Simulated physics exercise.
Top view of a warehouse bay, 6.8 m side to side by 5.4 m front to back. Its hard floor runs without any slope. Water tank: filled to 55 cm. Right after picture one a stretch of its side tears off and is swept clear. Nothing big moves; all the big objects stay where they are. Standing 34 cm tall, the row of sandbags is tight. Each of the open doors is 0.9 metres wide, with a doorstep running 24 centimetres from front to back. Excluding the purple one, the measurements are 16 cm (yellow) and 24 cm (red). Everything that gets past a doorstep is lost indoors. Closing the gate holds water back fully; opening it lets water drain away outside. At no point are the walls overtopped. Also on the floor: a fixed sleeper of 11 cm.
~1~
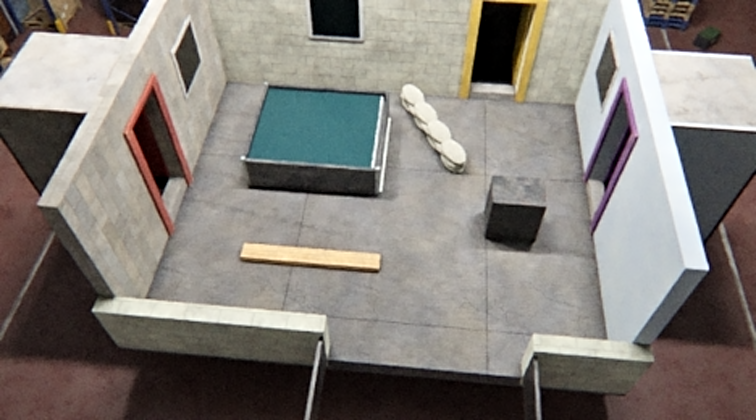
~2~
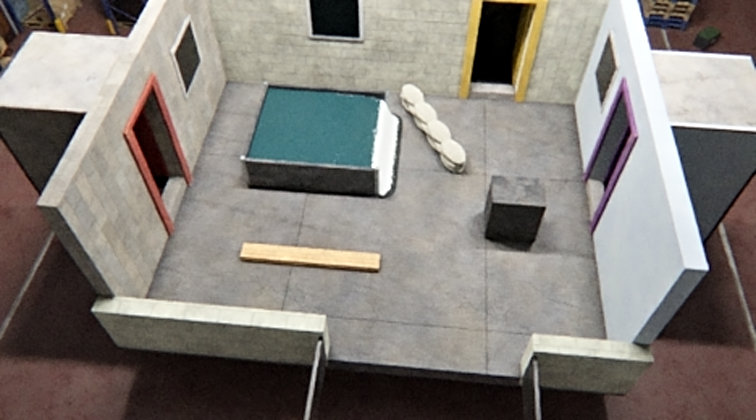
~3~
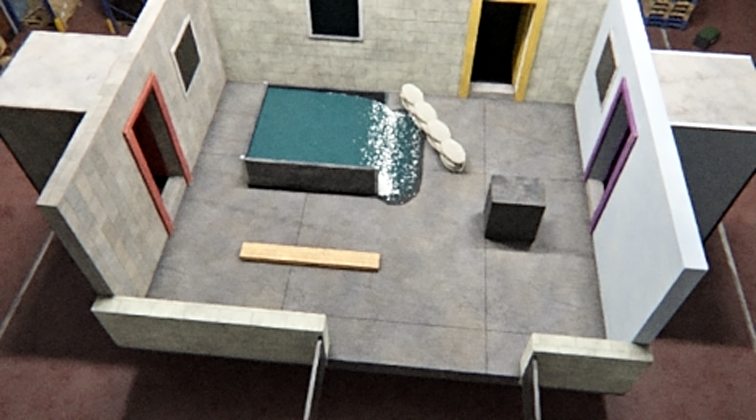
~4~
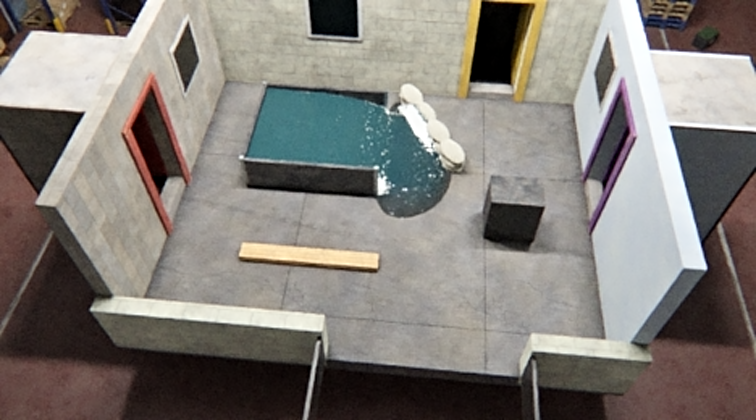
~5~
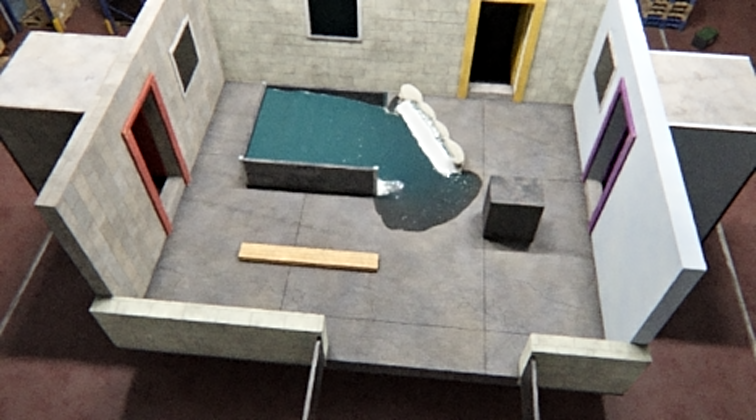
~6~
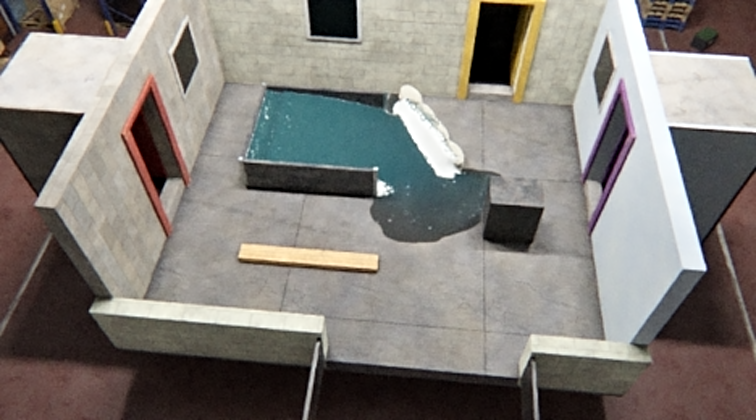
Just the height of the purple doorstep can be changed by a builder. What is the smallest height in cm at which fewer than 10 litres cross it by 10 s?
About 18 cm.
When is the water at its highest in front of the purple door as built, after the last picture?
At roughly 1.8 s.
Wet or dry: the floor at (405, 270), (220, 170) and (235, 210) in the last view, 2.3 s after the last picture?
Spot one awash, spot two bone dry, spot three bone dry.
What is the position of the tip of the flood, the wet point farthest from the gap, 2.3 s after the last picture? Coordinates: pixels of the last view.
Around (601, 369).
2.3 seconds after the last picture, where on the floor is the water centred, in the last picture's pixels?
About (393, 179).
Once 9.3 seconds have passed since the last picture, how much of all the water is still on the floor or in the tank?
I'd say near 64 per cent is still there.
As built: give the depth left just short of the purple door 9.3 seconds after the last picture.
It comes to about 5.5 centimetres deep.
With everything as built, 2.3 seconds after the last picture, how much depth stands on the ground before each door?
Before yellow it's 3 cm, before purple 17 cm, before red 0 cm.
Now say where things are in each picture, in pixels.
Still water, 55 cm deep, in the water tank at (319, 127); the purple door at (607, 165) is dry, in the first picture.
The gap is at (381, 145), the front 0.3 m out at (397, 148); the back of the water tank holds 55 cm, in the second picture.
The front is at (417, 180), 0.7 m from the gap at (381, 147); 1.3 m2 of floor is wet, 55 cm left at the back, in the third picture.
The gap is at (380, 148), the front 1.2 m out at (444, 182); the back of the water tank holds 55 cm, in the fourth picture.
Water pours out at (379, 148) and has run 1.7 m, to (475, 187); about 10 cm deep outside, 54 cm at the back, in the fifth picture.
The front is at a hidden place, 2.1 m from the gap at (379, 149); 3.5 m2 of floor is wet, 49 cm left at the back; the purple door at (604, 166), 3.7 m from the gap, is still 1.5 m from the nearest water, in the sixth picture.
Then, 0.7 s after the last picture water covers 20 % of the floor, deepest (40 cm) near (414, 127); 5 cm at the purple door, 0 litres in over its 15 cm doorstep.
Then, 2.3 s after the last picture water covers 55 % of the floor, deepest (22 cm) near (601, 369); 17 cm at the purple door, 19 litres in over its 15 cm doorstep.
Then, 9.3 s after the last picture water covers 85 % of the floor, deepest (8 cm) near (558, 117); 6 cm at the purple door, 24 litres in over its 15 cm doorstep.
At the purple door as built, the water peaked near 19 cm, 1.7 s after the last picture.
With a doorstep of 15.5 cm, 20 litres would have come in within the 10 s; with 20.5 cm, 2 litres. So under 10 litres takes about 18 cm.
